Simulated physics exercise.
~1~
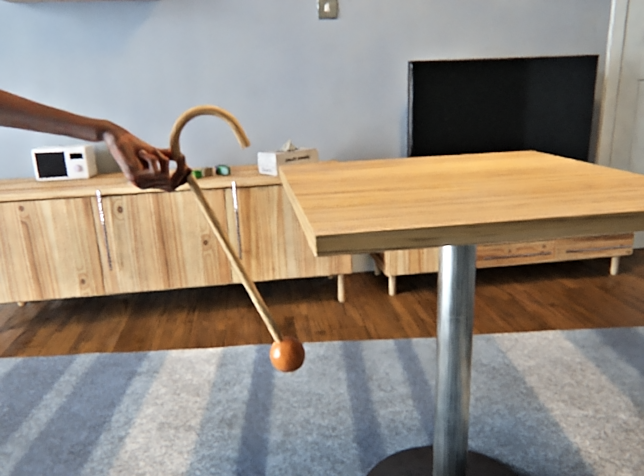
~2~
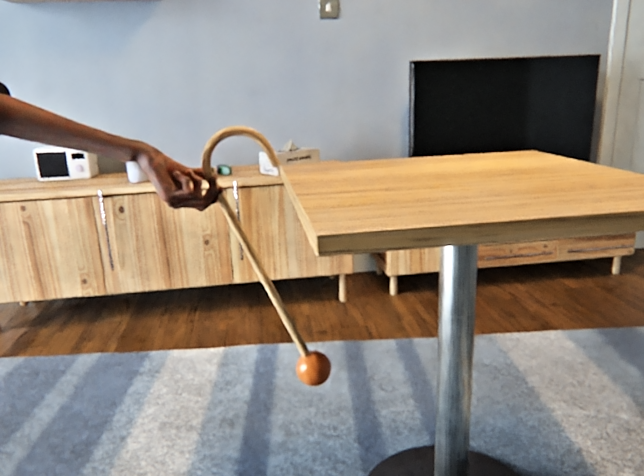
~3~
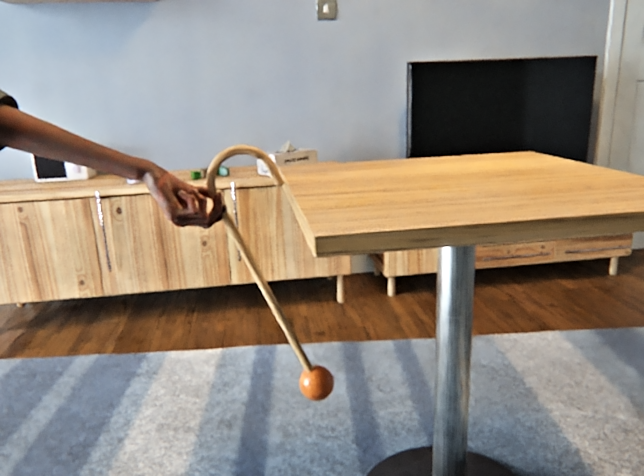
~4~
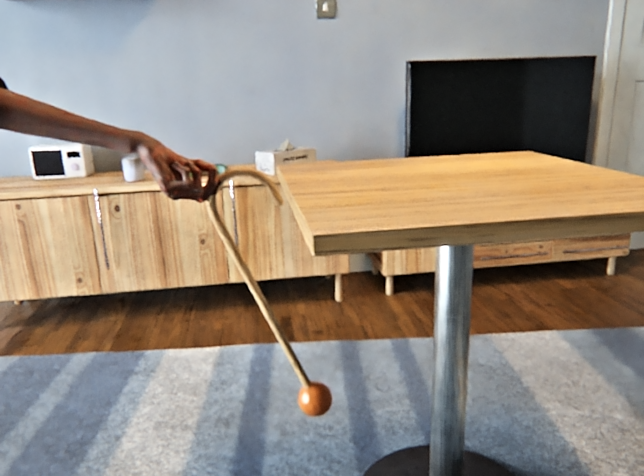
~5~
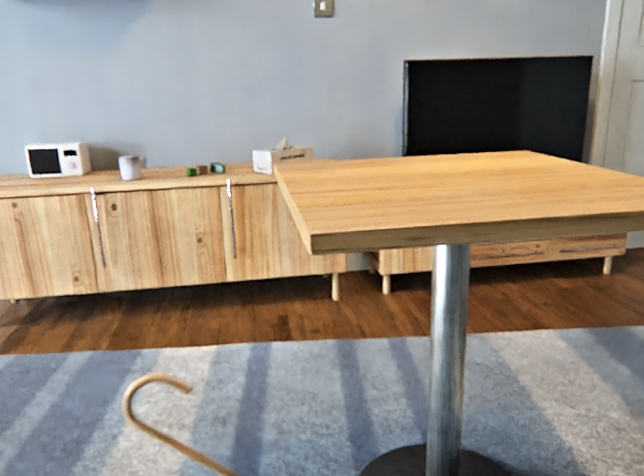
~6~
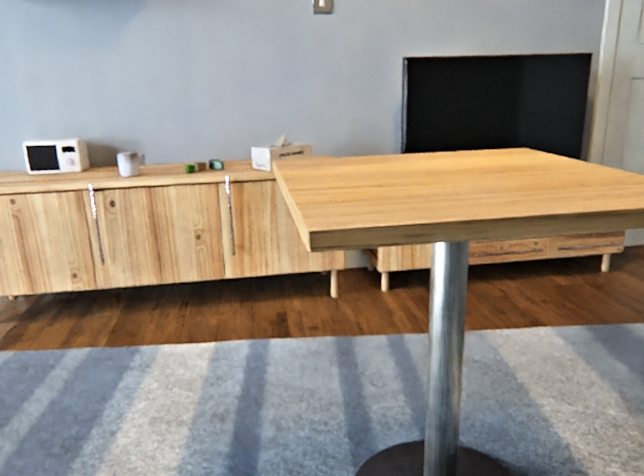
A curved-handled stick with an orange ball is released at the table's edge and falls.
